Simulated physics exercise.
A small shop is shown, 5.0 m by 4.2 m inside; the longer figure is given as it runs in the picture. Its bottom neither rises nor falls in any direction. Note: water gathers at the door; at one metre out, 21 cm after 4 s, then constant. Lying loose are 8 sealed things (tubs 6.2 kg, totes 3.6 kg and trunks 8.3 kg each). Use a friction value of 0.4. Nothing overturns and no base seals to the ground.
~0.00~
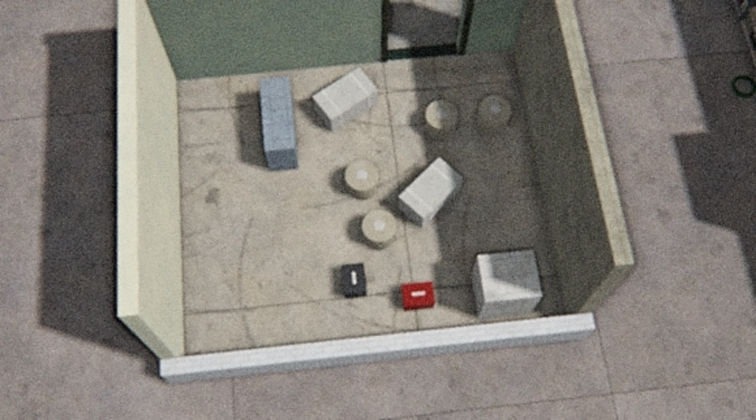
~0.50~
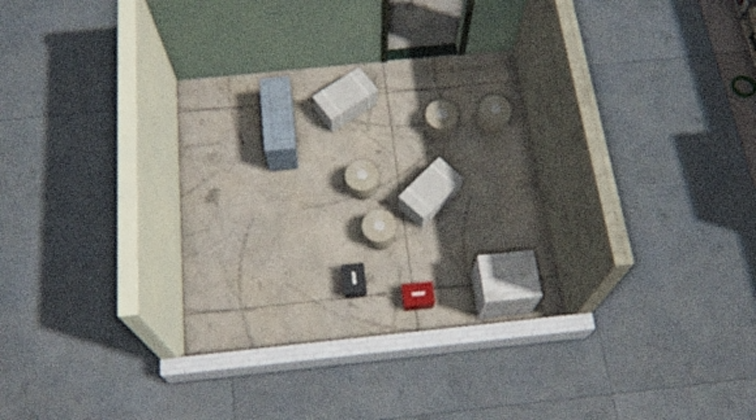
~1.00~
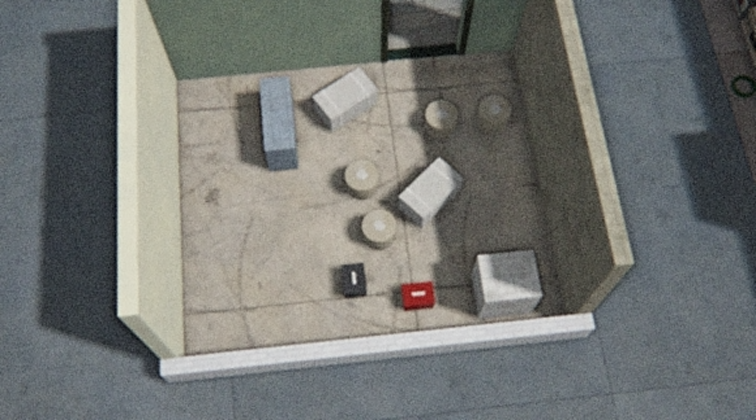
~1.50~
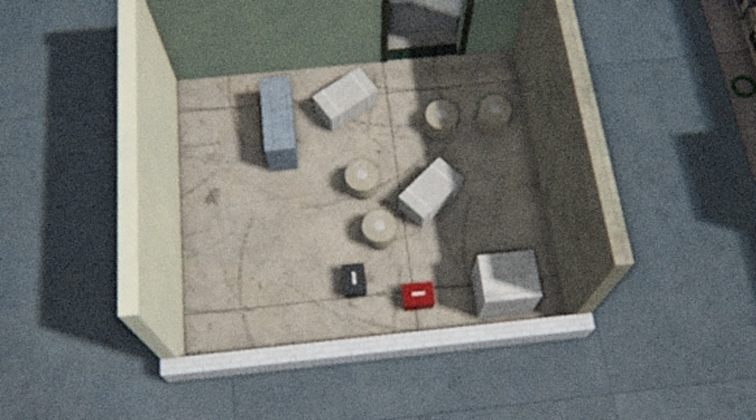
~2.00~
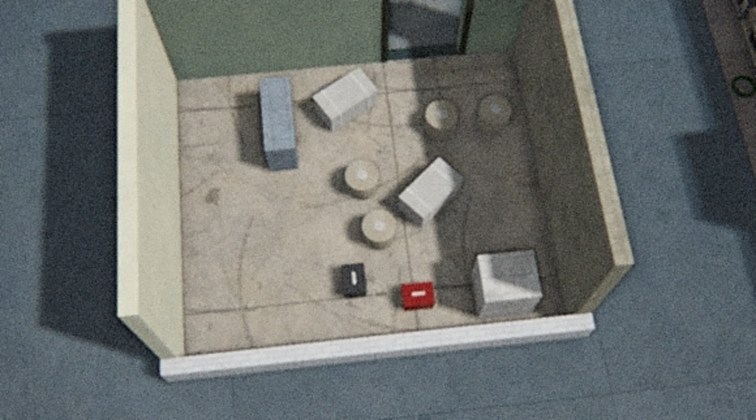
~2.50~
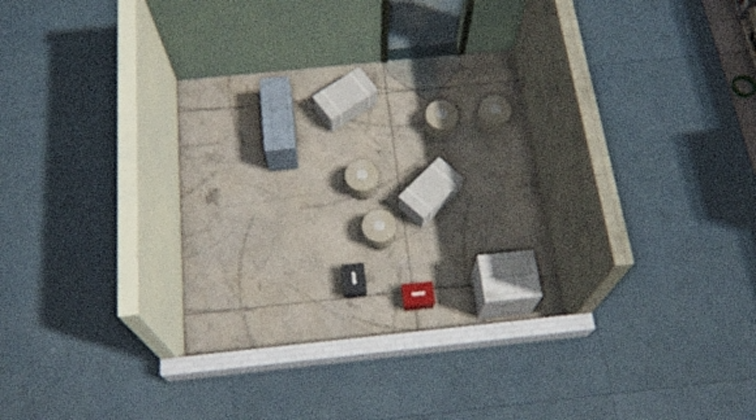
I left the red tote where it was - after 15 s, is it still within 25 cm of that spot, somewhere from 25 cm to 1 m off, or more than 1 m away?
I expect it ends up well away.
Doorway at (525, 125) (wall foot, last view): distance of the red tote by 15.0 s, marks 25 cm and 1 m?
You'd see the red tote edge over a bit.
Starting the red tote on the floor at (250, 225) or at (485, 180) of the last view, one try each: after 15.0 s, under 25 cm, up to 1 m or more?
In that order: It gets carried off; it ends far away.
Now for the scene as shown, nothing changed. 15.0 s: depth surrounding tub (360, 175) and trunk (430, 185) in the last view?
Some 13 cm at the first, some 12 cm at the second.
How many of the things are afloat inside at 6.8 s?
At that moment it comes to 4.
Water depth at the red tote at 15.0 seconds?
Somewhere close to 10 cm.
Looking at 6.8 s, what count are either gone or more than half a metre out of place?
Count: 4.
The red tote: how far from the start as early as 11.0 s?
Some 300 cm from the start.
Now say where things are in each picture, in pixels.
The red tote at (418, 294) rests on the ground; water covers 0.0 m2; 0 of 8 have shifted, in the first picture.
The red tote at (418, 294), on the bottom; water covers 0.0 m2; 0 of 8 have shifted, in the second picture.
The red tote at (418, 294) rests on the ground; water covers 0.0 m2; 0 of 8 have shifted, in the third picture.
The red tote at (418, 294), on the bottom; 0.0 m2 under water; 0 of 8 have shifted, in the fourth picture.
The red tote at (418, 294) rests on the ground; 0.0 m2 under water; 0 of 8 have shifted, in the fifth picture.
The red tote at (418, 294) rests on the ground; 0.5 m2 under water; 0 of 8 have shifted, in the sixth picture.
After 3.5 s the red tote is near (418, 294), 0.0 m from its start, aground; 0 afloat.
After 6.8 s the red tote is near (424, 323), 0.4 m from its start, afloat; 4 afloat.
After 11.0 s the red tote is near (197, 323), 2.8 m from its start, afloat; 7 afloat.
After 15.0 s the red tote is near (192, 201), 3.2 m from its start, afloat; 8 afloat.
